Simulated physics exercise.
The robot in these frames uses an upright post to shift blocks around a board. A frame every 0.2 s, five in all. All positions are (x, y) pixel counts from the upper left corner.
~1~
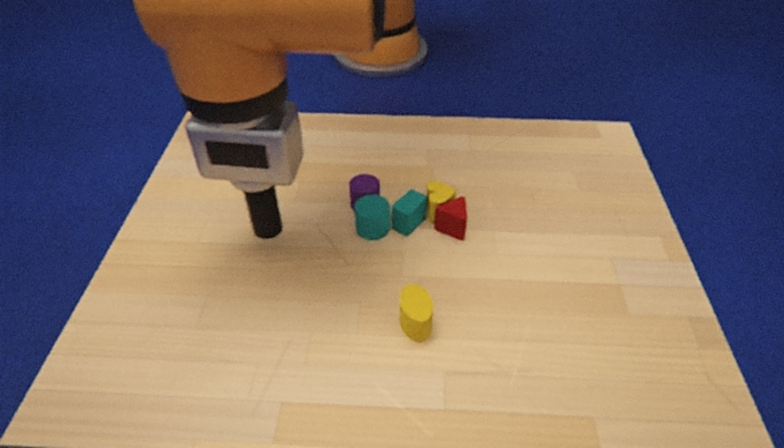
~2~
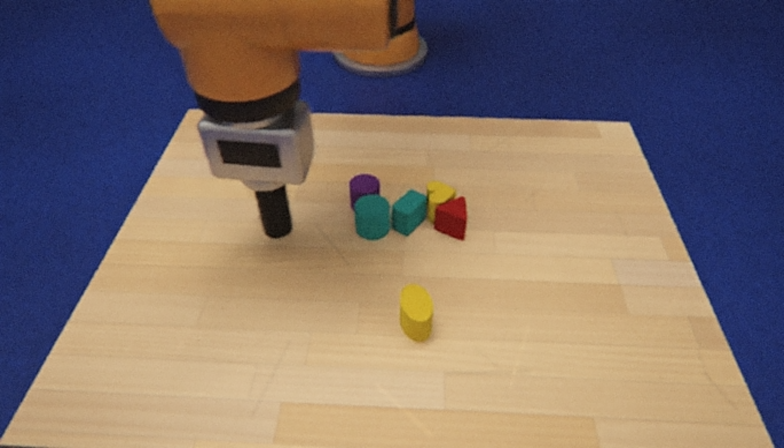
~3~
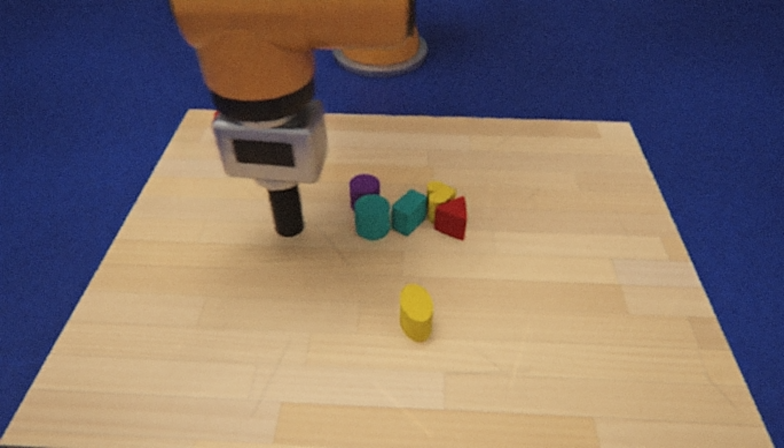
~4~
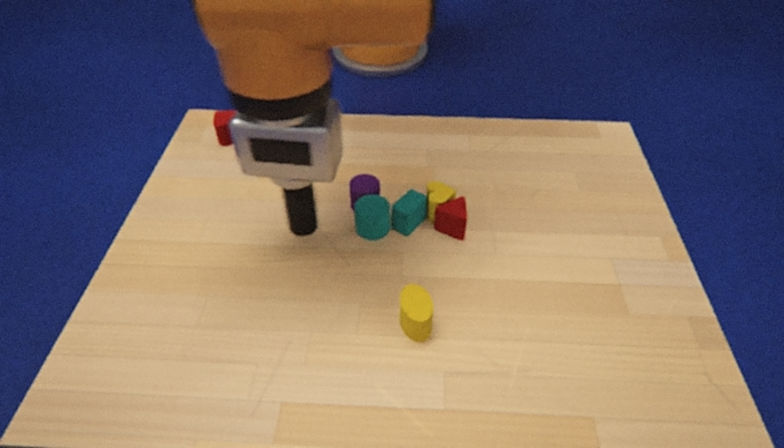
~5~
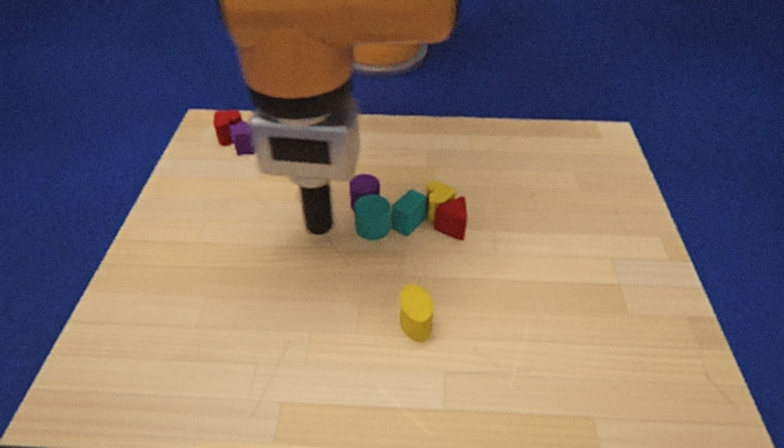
On a wooden board, a robot arm moved its black post slowly to the right toward a cluster of purple, turquoise, yellow and red blocks, while none of the blocks shifted.
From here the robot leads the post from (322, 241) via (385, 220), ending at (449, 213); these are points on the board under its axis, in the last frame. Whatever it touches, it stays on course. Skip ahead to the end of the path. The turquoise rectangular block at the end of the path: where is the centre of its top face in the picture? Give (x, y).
The turquoise rectangular block ends near (493, 219).
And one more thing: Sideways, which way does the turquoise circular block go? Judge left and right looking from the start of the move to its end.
The shift is rightward.
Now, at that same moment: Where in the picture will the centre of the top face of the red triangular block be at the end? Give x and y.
The centre of its top will be at (514, 231).
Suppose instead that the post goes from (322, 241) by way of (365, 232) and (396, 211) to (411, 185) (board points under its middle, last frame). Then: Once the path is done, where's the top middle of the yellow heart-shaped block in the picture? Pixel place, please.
So, by the moment the path ends, you'll find the top centre of the yellow heart-shaped block at (464, 188).
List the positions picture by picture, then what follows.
In the first picture, tip of the post (268, 229), middles of tops, turquoise circular block (372, 206), turquoise rectangular block (410, 201), yellow heart-shaped block (440, 191), red triangular block (455, 207).
In the second picture, post (278, 228), nothing pushed.
In the third picture, post (290, 228), nothing pushed.
In the fourth picture, post (304, 226), nothing pushed.
In the fifth picture, post (320, 225), turquoise circular block (372, 206), turquoise rectangular block (410, 201), yellow heart-shaped block (440, 191), red triangular block (455, 207).
On the path given first. One third of the way, post (364, 211); turquoise circular block (396, 202); turquoise rectangular block (425, 204), turned 40° anticlockwise; yellow heart-shaped block (443, 191).
Two thirds of the way, post (406, 200); turquoise circular block (438, 197); turquoise rectangular block (461, 210); yellow heart-shaped block (468, 189), turned 50° anticlockwise; red triangular block (484, 215), turned 20° anticlockwise.
At the end, post (450, 197); turquoise circular block (481, 200); turquoise rectangular block (493, 220), turned 30° clockwise; yellow heart-shaped block (487, 182), turned 65° anticlockwise; red triangular block (514, 231).
